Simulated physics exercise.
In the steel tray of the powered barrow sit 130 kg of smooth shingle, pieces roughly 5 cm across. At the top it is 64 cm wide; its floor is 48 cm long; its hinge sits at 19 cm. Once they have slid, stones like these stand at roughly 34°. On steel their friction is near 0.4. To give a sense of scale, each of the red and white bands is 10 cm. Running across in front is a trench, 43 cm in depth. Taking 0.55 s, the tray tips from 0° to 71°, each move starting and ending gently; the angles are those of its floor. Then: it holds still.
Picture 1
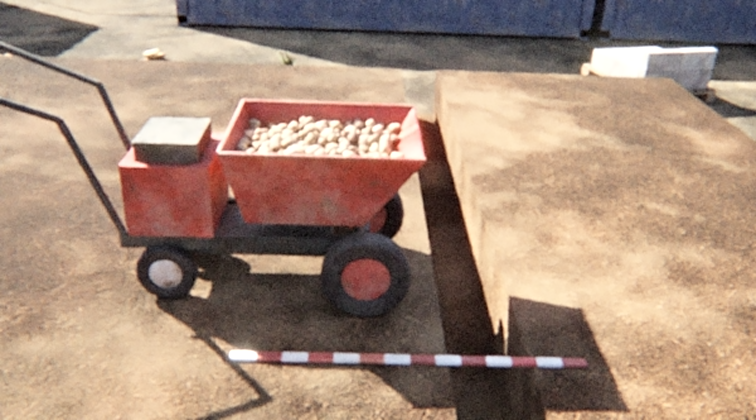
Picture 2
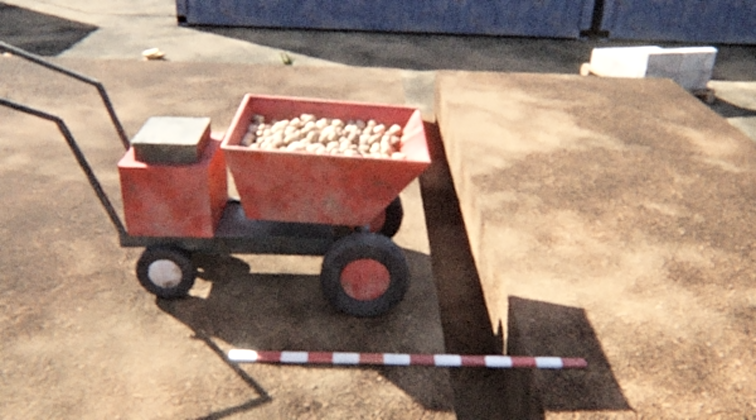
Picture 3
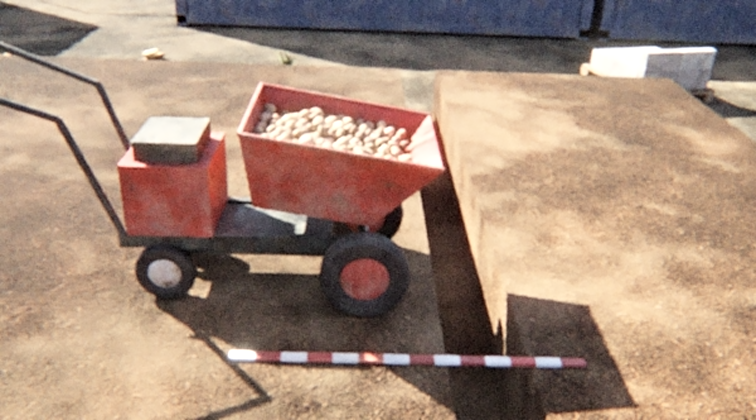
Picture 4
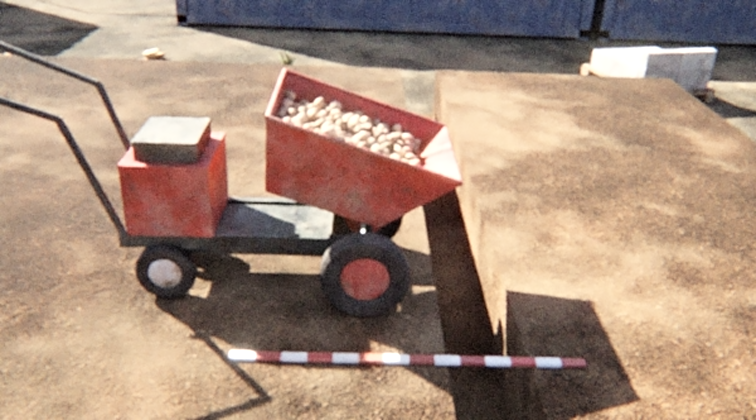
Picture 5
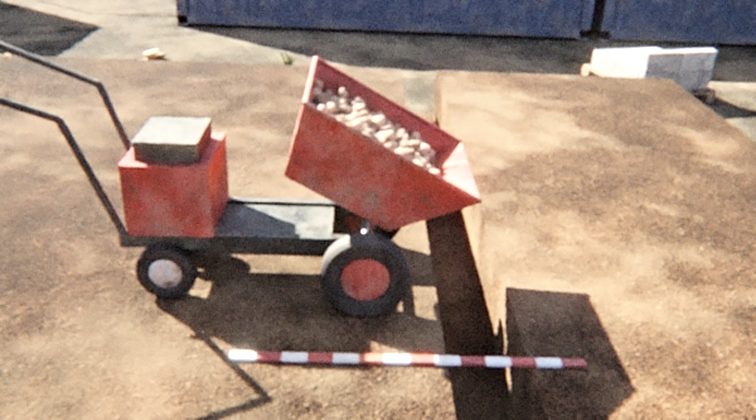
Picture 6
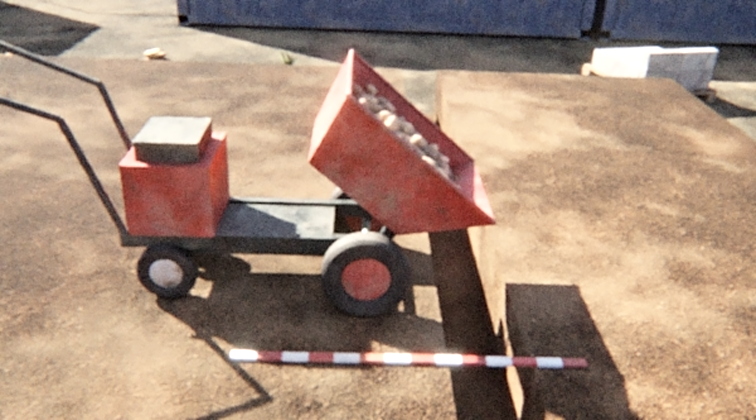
A small red powered barrow full of smooth, pale stones stood beside a trench, and its tray tilted steadily toward the right, its left end rising high while the barrow's wheels stayed in place.
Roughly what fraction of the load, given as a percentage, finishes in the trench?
Some 21 per cent of the stones.
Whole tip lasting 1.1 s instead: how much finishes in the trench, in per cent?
Roughly 30 per cent.
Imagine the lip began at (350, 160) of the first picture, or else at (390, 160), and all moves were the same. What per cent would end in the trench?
I'd say some 80 per cent and some 45 per cent.
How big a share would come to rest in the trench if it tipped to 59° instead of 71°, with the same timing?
I'd guess some 20 in a hundred.
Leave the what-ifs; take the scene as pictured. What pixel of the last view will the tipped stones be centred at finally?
(565, 278).
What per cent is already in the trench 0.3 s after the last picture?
About 0 per cent by then.
Then, 0.1 s after the last picture the floor is at 60°, 100 % in the tray; the foremost stones are at (481, 219).
Then, 0.3 s after the last picture the floor is at 71°, 71 % in the tray, 2 % in the trench, 27 % past the trench; the foremost stones are at (573, 288).
Then, 0.7 s after the last picture the floor is at 71°, 16 % in the tray, 5 % in the trench, 79 % past the trench; the foremost stones are at (751, 282).
Then, 2.7 s after the last picture the floor is at 71°, 0 % in the tray, 21 % in the trench, 79 % past the trench; the foremost stones are past the picture's edge.
